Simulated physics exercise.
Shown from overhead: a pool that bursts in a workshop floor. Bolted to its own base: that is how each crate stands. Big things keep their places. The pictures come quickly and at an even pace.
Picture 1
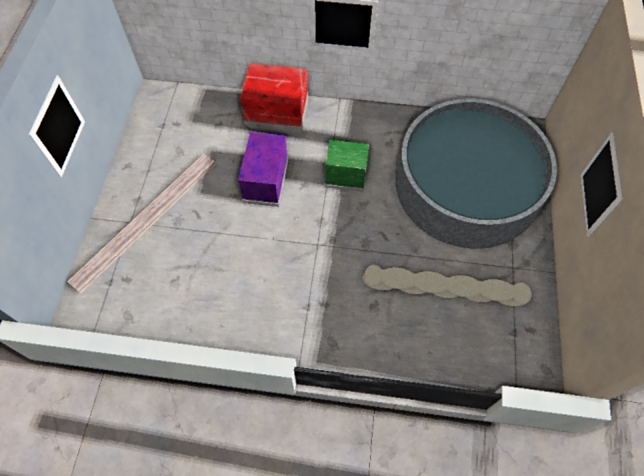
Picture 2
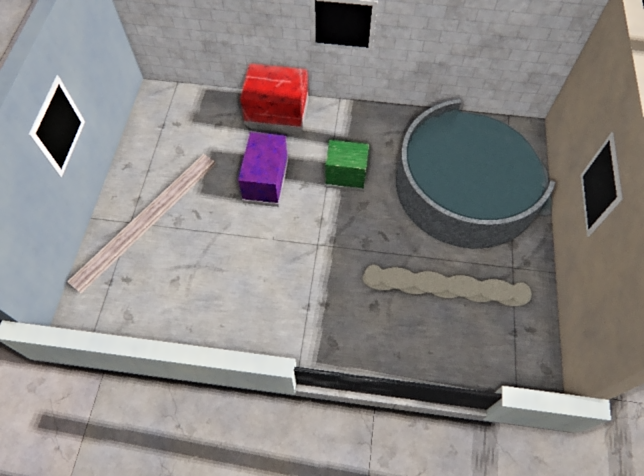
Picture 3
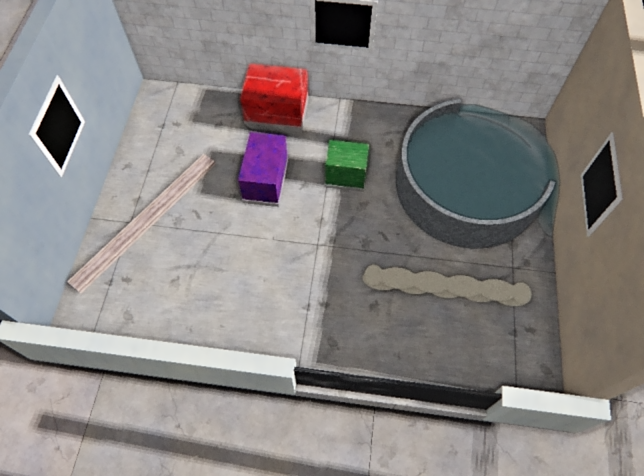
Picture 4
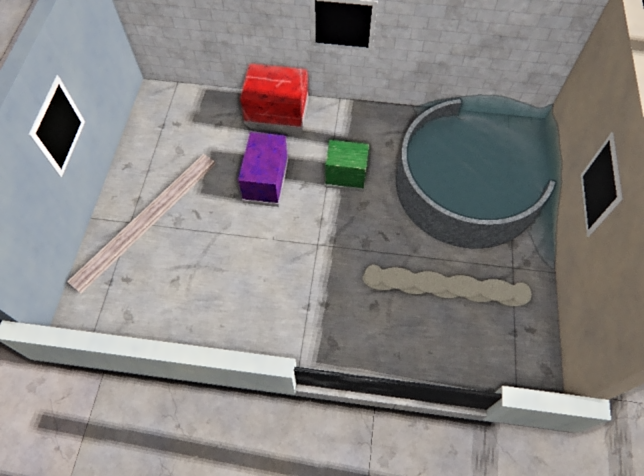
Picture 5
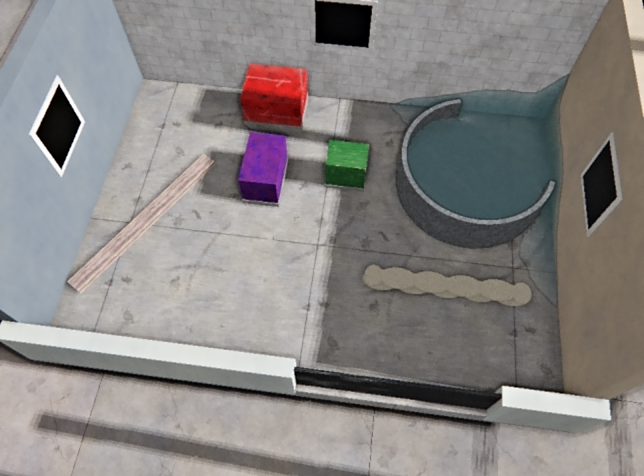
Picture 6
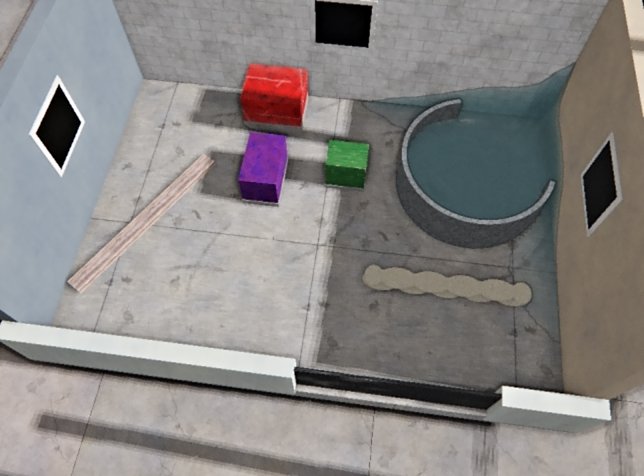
A round grey-walled pool of blue-green water stands at the right of a workshop floor, seen from a steady, high overhead view. Red, purple and green crates sit near the middle, with a pale plank to the left and a lumpy beige strip below the pool. The pool's right side opens, and water pours out, spreading along the back and right walls while the crates stay still.
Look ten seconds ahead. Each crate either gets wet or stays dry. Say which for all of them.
As for the green crate it's moistened by the water; as for the purple crate it's moistened by the water; as for the red crate it's moistened by the water.
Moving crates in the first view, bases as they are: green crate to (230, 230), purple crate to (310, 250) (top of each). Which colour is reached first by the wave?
That is the red crate.
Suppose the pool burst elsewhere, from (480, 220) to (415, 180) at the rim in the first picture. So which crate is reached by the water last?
The one in red.
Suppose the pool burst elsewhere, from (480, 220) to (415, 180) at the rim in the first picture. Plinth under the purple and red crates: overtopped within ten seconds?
Note - purple is overtopped; red is left dry.
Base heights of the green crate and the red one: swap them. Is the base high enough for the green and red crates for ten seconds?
Briefly, the green crate crate is left untouched and the red crate crate is inundated.
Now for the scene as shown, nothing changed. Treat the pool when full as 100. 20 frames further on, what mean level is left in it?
About 50 per cent.
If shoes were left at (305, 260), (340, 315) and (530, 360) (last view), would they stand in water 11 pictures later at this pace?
Status by point, in sequence: Unwetted; unwetted; waterlogged.
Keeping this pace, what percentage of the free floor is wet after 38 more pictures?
About 80 %.
A moment on, water covers 20 % of the floor; the green crate water round its plinth, the purple crate not reached, the red crate water round its plinth.
Next, water covers 25 % of the floor; the green crate water round its plinth, the purple crate water round its plinth, the red crate water round its plinth.
Then, water covers 60 % of the floor; the green crate water round its plinth, the purple crate water round its plinth, the red crate water round its plinth.
Later, water covers 80 % of the floor; the green crate water round its plinth, the purple crate water round its plinth, the red crate water round its plinth.
In the end, water covers 95 % of the floor; the green crate was topped, the purple crate was topped, the red crate was topped.
